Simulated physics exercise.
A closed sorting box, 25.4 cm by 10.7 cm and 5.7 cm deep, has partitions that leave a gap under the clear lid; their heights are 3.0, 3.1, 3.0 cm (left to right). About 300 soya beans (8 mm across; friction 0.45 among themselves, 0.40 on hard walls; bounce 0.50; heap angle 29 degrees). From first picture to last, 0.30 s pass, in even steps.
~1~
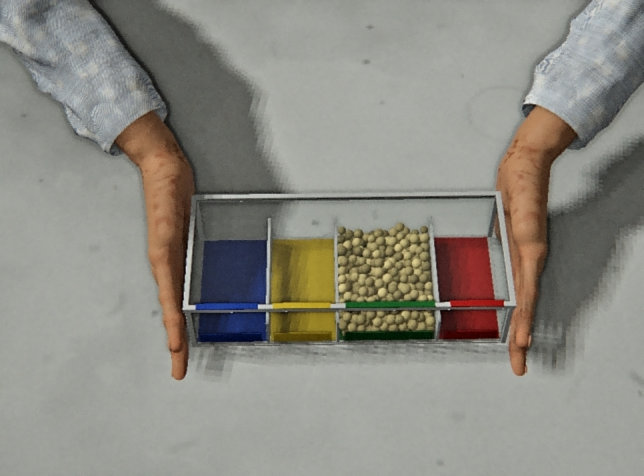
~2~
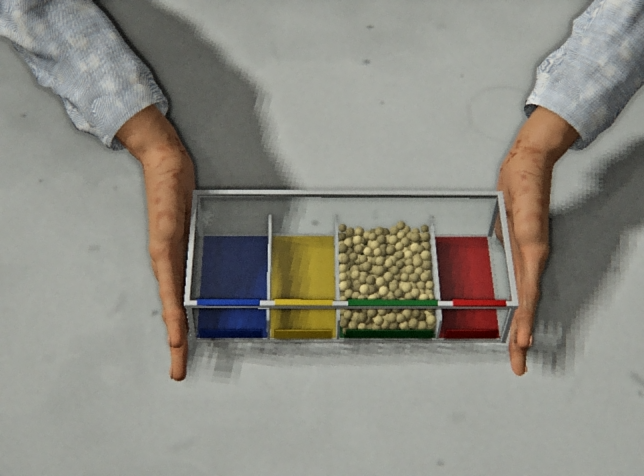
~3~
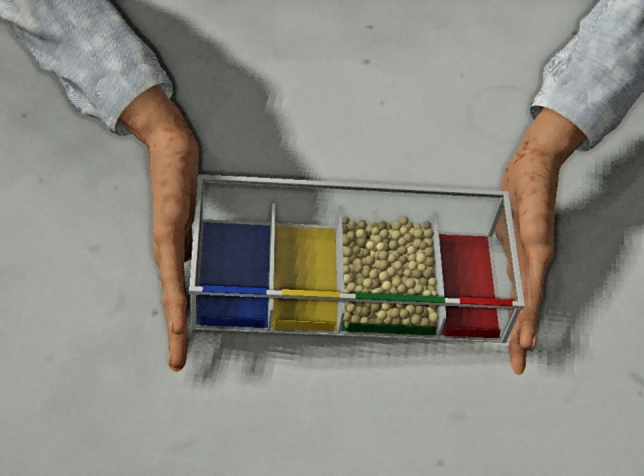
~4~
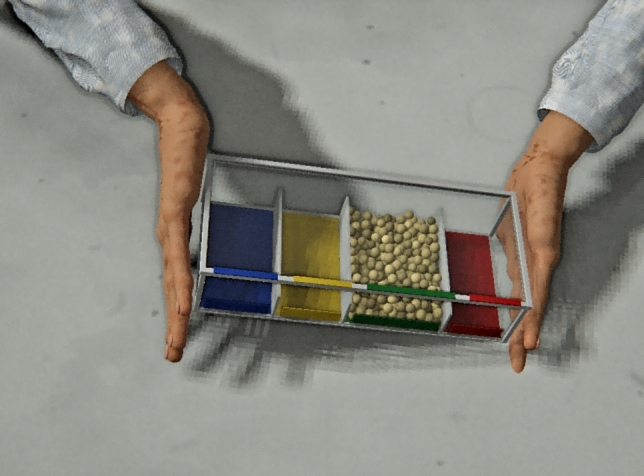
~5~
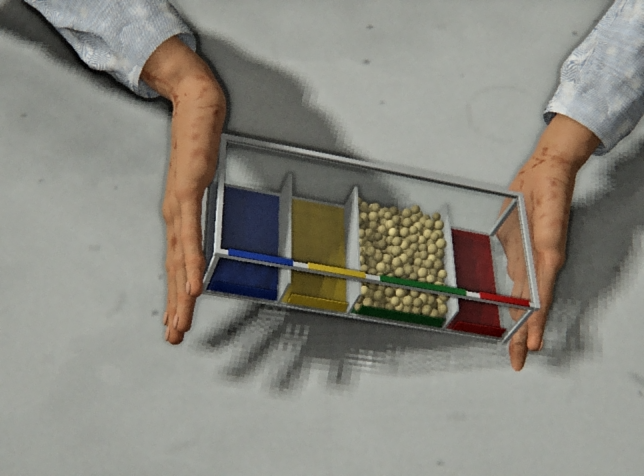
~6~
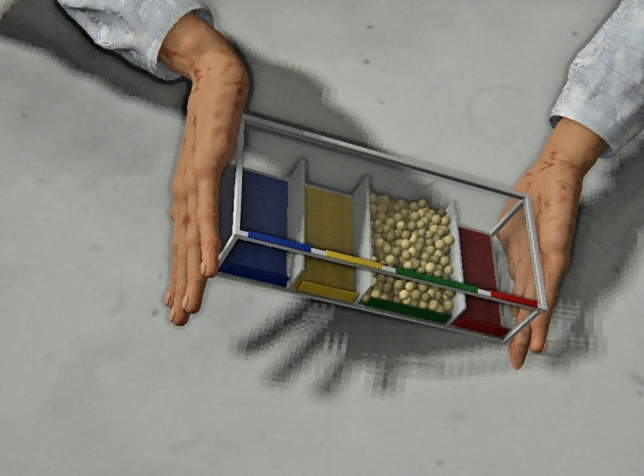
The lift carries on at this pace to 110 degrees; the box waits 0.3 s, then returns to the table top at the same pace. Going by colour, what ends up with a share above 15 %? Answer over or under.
Red: Over, blue: Under, green: Under, yellow: Under.
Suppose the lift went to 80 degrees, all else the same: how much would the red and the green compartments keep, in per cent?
In that case red 55; green 45.
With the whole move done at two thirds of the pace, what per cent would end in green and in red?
In that case green 0; red 100.
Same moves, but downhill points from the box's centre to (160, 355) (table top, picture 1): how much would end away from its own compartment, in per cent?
About 100 per cent.
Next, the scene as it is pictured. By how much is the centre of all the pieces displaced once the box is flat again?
About 7.0 cm.
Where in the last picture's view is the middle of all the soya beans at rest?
At about (471, 278).
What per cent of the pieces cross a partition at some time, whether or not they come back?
About 100 per cent.
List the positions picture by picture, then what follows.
Box tilt 0 degrees, front corners at (189, 307) and (510, 303); green 100 %, in the first frame.
Box tilt 2 degrees, front corners at (190, 302) and (512, 303), in the second frame.
Box tilt 6 degrees, front corners at (195, 288) and (518, 303), lowest corner right front, in the third frame.
Box tilt 12 degrees, front corners at (205, 269) and (526, 304), lowest corner right front, in the fourth frame.
Box tilt 18 degrees, front corners at (220, 251) and (534, 305), lowest corner right front, in the fifth frame.
Box tilt 24 degrees, front corners at (239, 232) and (541, 306), lowest corner right front; green 100 %, in the sixth frame.
Then, 1.11 s after the last picture, tilt 110 degrees; red 95 %, green 5 %.
Then, 1.85 s after the last picture, tilt 55 degrees; red 100 %.
Then, 2.62 s after the last picture, tilt 0 degrees; red 100 %.
In the end, red 100 %, blue 0 %, green 0 %, yellow 0 %.
